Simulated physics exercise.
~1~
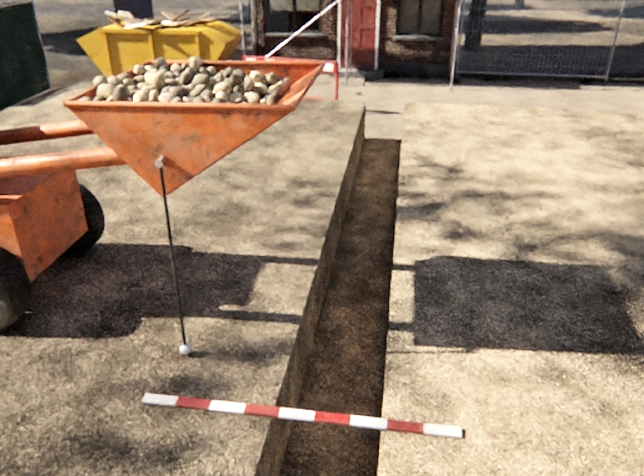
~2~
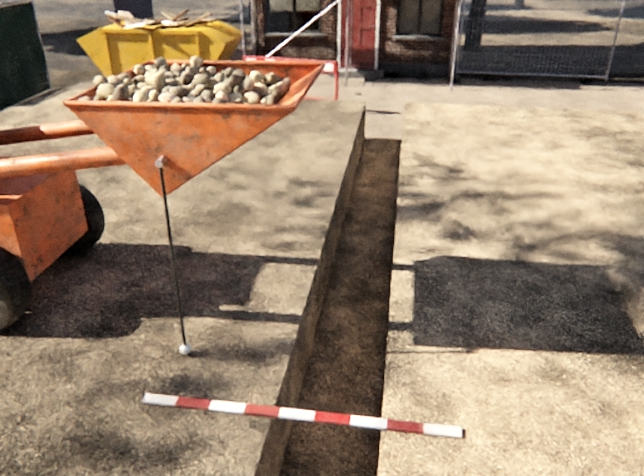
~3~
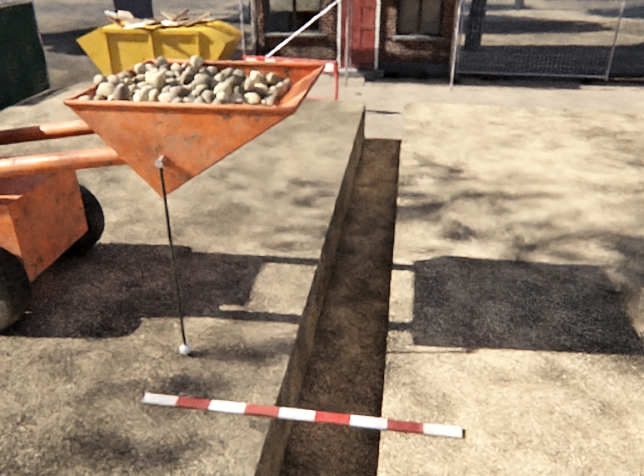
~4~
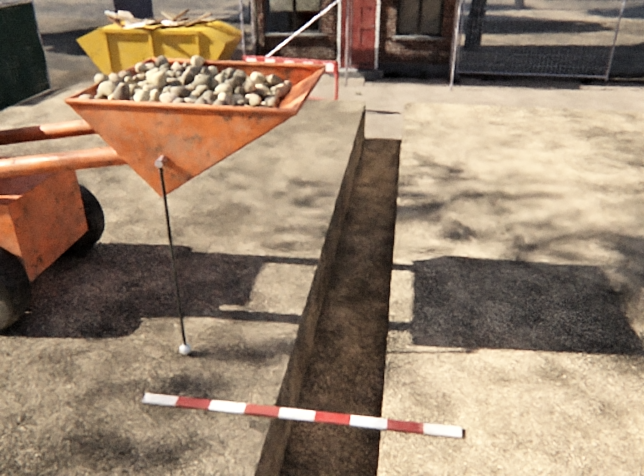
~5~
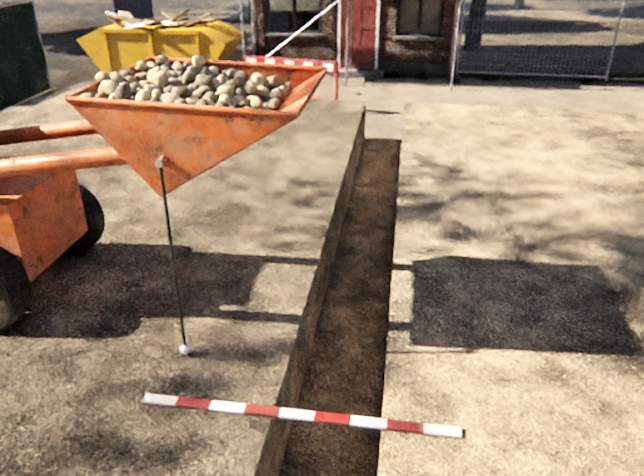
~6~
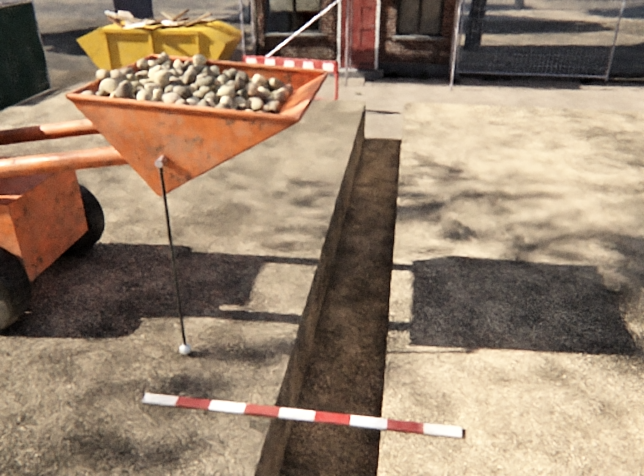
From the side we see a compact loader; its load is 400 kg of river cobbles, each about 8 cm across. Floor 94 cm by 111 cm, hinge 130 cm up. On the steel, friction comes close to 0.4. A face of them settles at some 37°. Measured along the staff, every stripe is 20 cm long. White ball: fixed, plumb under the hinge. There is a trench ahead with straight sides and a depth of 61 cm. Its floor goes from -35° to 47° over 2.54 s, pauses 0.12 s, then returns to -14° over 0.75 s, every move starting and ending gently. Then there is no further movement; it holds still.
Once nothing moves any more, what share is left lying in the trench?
About 100 per cent.
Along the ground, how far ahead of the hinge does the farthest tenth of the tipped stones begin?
I'd put it at about 120 cm.
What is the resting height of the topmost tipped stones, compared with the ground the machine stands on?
The top of the heap ends up around 14 cm below that ground.
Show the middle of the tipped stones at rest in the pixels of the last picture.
Centre estimate: Around (348, 368).
A little later the floor is at 34°; 84 % in the bucket, 4 % short of the trench, 13 % in the trench; the foremost stones are at (344, 301).
Then the floor is at 47°; 0 % in the bucket, 7 % short of the trench, 93 % in the trench; the foremost stones are at (380, 365).
Later still the floor is at -14°; 0 % in the bucket, 100 % in the trench; the foremost stones are at (381, 362).
In the end the floor is at -14°; 0 % in the bucket, 100 % in the trench; the foremost stones are at (381, 362).
